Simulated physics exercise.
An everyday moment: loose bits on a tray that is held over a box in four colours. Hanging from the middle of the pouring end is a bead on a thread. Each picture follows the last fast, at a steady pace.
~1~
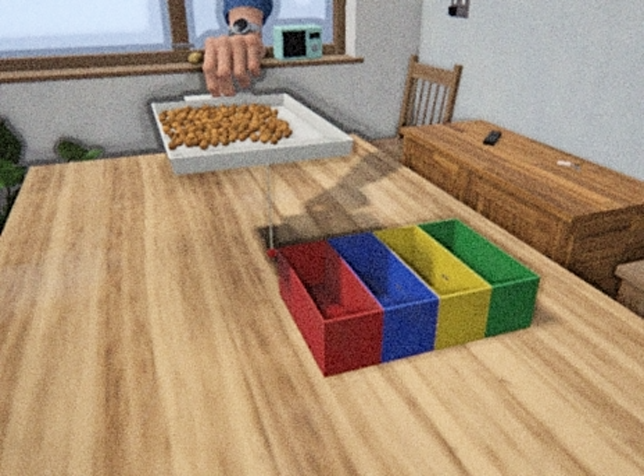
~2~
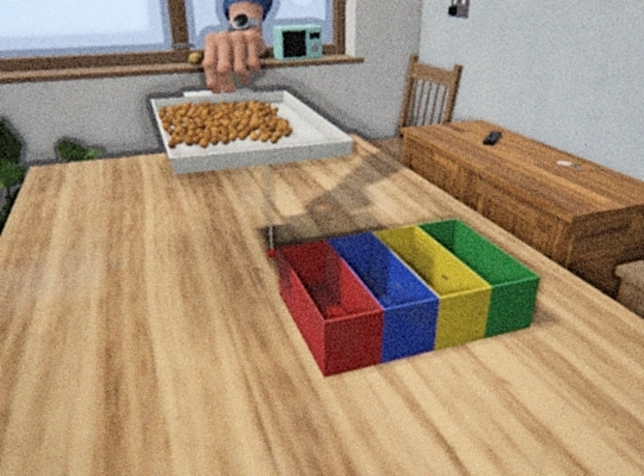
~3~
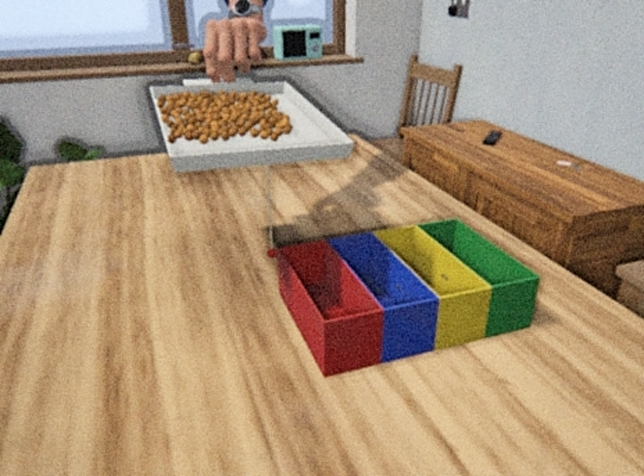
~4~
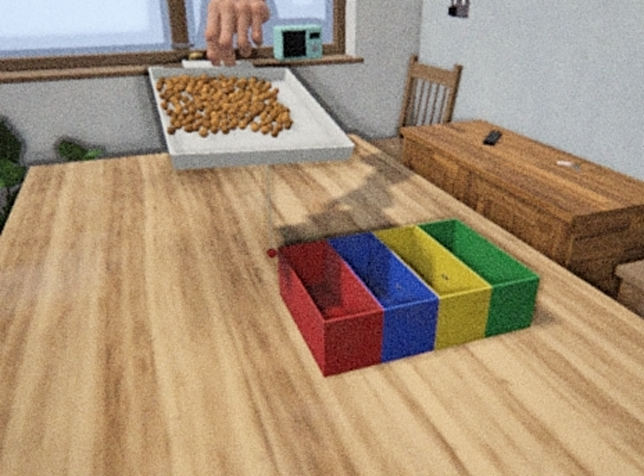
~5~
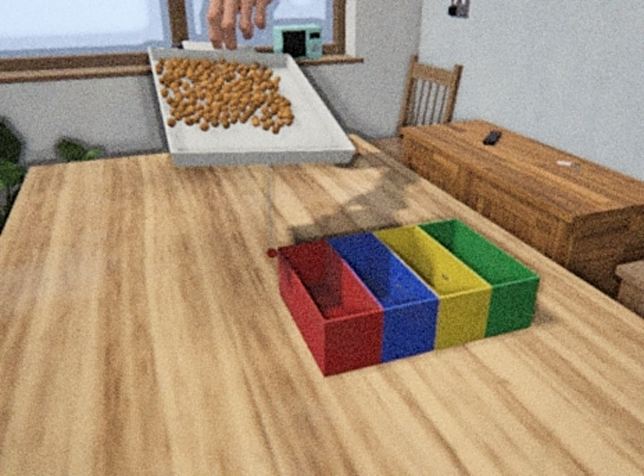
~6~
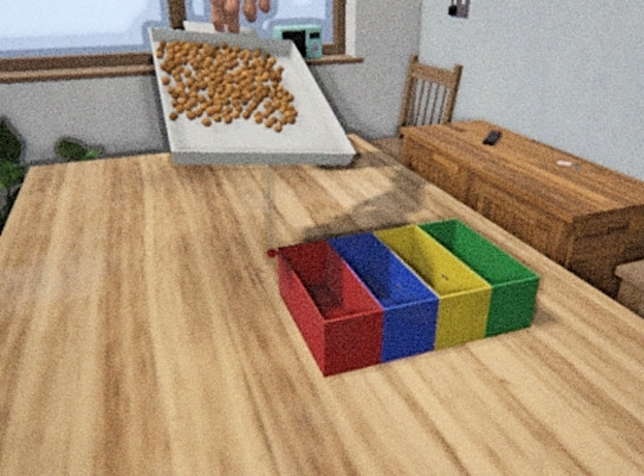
On a wooden table by a window, a hand at the far end of a white tray of roasted chickpeas raised that end steadily, tilting the tray toward a box with red, blue, yellow and green cells.
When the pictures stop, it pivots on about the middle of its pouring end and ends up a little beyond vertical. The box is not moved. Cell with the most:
Red.
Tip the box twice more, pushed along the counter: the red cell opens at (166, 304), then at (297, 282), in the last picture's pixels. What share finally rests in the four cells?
First placement near 80 percent, second near 90 percent.
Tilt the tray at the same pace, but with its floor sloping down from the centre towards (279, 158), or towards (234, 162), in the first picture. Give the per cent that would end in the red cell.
The first try yields 40 percent and the second 10 percent.
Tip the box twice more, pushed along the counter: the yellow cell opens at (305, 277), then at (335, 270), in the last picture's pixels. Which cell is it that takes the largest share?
For the first spot I'd say the green one, and for the second spot the yellow one.
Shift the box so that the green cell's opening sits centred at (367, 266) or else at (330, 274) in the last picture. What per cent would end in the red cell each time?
First position: Some 0 %; second position: Some 0 %.
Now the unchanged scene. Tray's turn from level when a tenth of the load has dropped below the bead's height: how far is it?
My estimate is some 70 degrees.
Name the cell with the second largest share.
Second best is the blue one.
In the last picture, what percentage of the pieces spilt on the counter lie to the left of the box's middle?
Roughly 100 percent.
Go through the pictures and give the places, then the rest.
The first frame shows corners of the pouring end (173, 157) and (349, 139), level; middle of the load (227, 123), roasted chickpeas; bead on its thread (272, 253); red cell (353, 338); blue cell (410, 326); yellow cell (463, 314); green cell (512, 303).
The second frame shows corners of the pouring end (173, 157) and (349, 140), level; middle of the load (227, 121).
The third frame shows corners of the pouring end (174, 155) and (350, 142), tipped barely, lowest at the right corner; middle of the load (226, 114).
The fourth frame shows corners of the pouring end (174, 153) and (351, 145), tipped a little, lowest at the right corner; middle of the load (226, 102).
The fifth frame shows corners of the pouring end (175, 151) and (351, 148), tipped clearly, lowest at the right corner; middle of the load (227, 91).
The sixth frame shows corners of the pouring end (176, 149) and (352, 151), tipped clearly, lowest at the right corner; middle of the load (229, 81); red cell (353, 338); blue cell (410, 326); yellow cell (463, 314); green cell (512, 303).
Just after the last frame, tray tipped steeply; the larger part on the tray; just a few in the blue cell; just a few in the red cell; roughly a quarter falling or outside the box.
A moment on, tray tipped past a quarter turn; roughly two thirds on the tray; roughly a quarter in the blue cell; about a tenth in the red cell; about a tenth falling or outside the box.
Further on, tray tipped past a quarter turn; roughly half in the red cell; roughly a third in the blue cell; roughly a quarter falling or outside the box.
When it is over, tray tipped past a quarter turn; roughly half in the red cell; roughly a third in the blue cell; not one in the yellow cell; not one in the green cell; roughly a quarter outside the box.
